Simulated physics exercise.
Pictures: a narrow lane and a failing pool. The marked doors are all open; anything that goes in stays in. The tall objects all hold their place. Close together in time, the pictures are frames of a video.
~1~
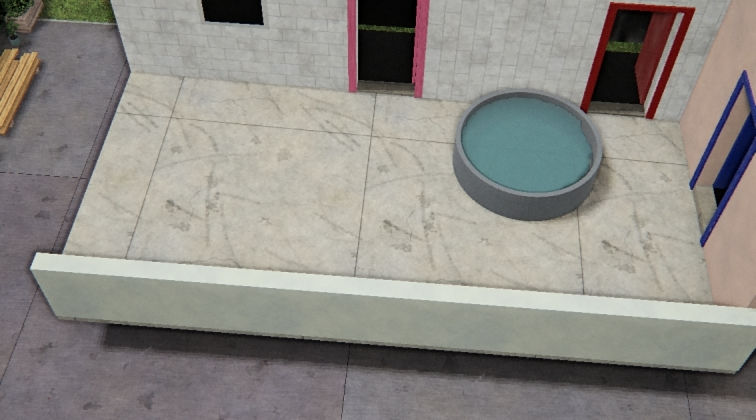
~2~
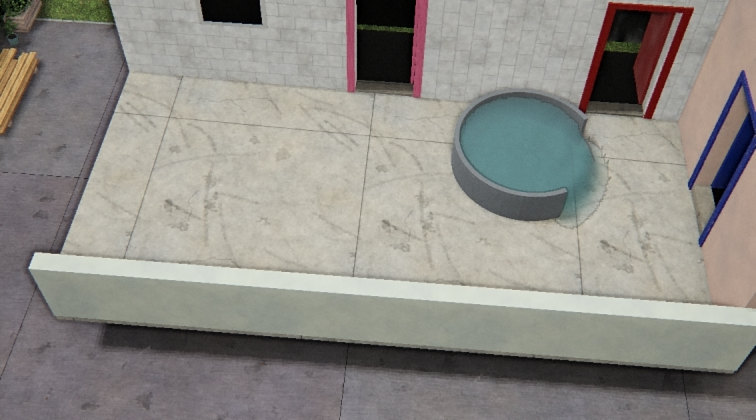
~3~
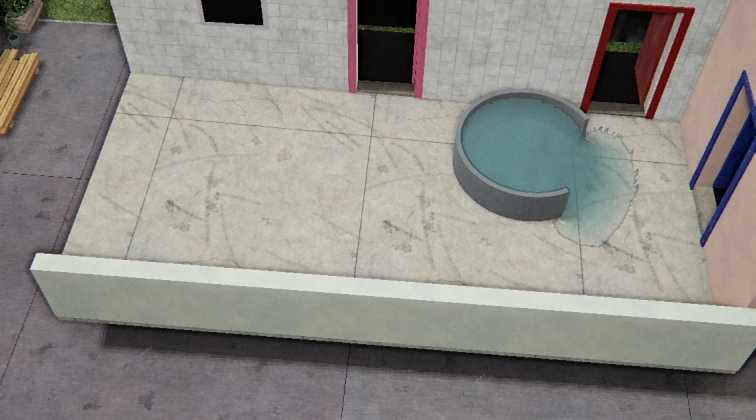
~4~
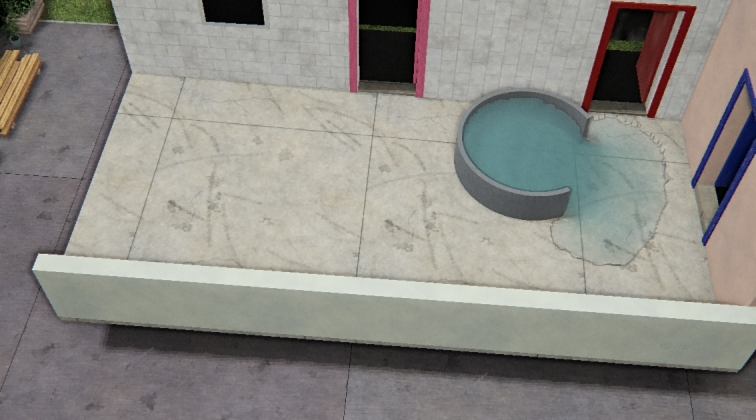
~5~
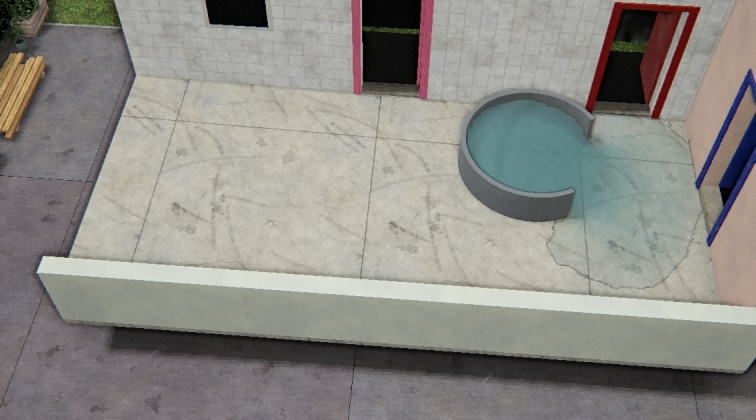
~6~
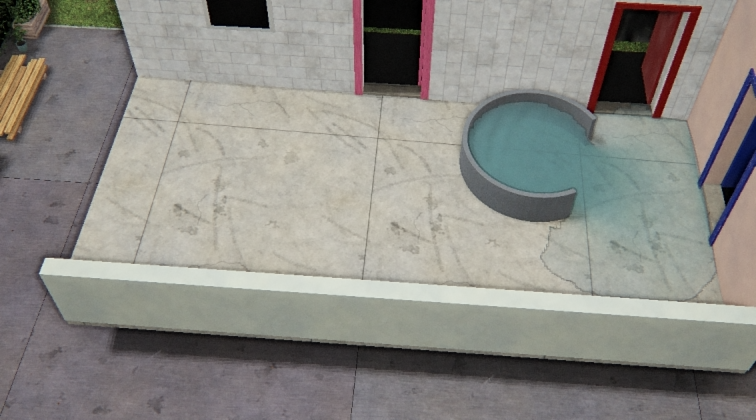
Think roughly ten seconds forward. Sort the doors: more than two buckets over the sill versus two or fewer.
Sorted by door: Red door - more than two; pink door - two or fewer; blue door - more than two.
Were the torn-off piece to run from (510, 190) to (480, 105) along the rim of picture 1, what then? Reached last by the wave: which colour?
Answer: The door marked red.
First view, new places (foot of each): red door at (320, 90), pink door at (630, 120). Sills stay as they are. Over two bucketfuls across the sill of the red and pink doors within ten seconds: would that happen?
Well, the red door comes up short while the pink door overshoots.
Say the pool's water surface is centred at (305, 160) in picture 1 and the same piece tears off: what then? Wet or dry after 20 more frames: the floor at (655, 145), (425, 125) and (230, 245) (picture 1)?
First spot gets drenched, second spot stays unwetted, third spot stays unwetted.
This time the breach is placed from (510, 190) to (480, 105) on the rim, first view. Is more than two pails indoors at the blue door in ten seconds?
Result for the blue door: It lets in too little.
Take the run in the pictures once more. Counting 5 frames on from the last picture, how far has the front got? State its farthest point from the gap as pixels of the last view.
I reckon the front has reached (731, 343) by then.
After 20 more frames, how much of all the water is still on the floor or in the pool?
Estimate: Close to 88 %.
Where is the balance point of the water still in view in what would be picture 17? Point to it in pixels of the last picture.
That comes out near (619, 202).
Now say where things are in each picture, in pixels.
In the first frame, the round pool at (528, 144) is whole and still.
In the second frame, water pours out at (589, 176) and has run to (565, 223).
In the third frame, water pours out at (590, 178) and has run to (612, 140).
In the fourth frame, the front is at (620, 259), out from the gap at (591, 177).
In the fifth frame, the front is at (645, 280), out from the gap at (595, 179).
In the sixth frame, water pours out at (597, 178) and has run to (688, 125).
A moment on, water covers 20 % of the floor; the red door under two buckets in, the pink door not reached, the blue door over two buckets in.
Next, water covers 20 % of the floor; the red door under two buckets in, the pink door not reached, the blue door far over two buckets in.
Then, water covers 35 % of the floor; the red door over two buckets in, the pink door not reached, the blue door far over two buckets in.
Later, water covers 60 % of the floor; the red door over two buckets in, the pink door wet at the sill, nothing in, the blue door far over two buckets in.
In the end, water covers 70 % of the floor; the red door far over two buckets in, the pink door wet at the sill, nothing in, the blue door far over two buckets in.
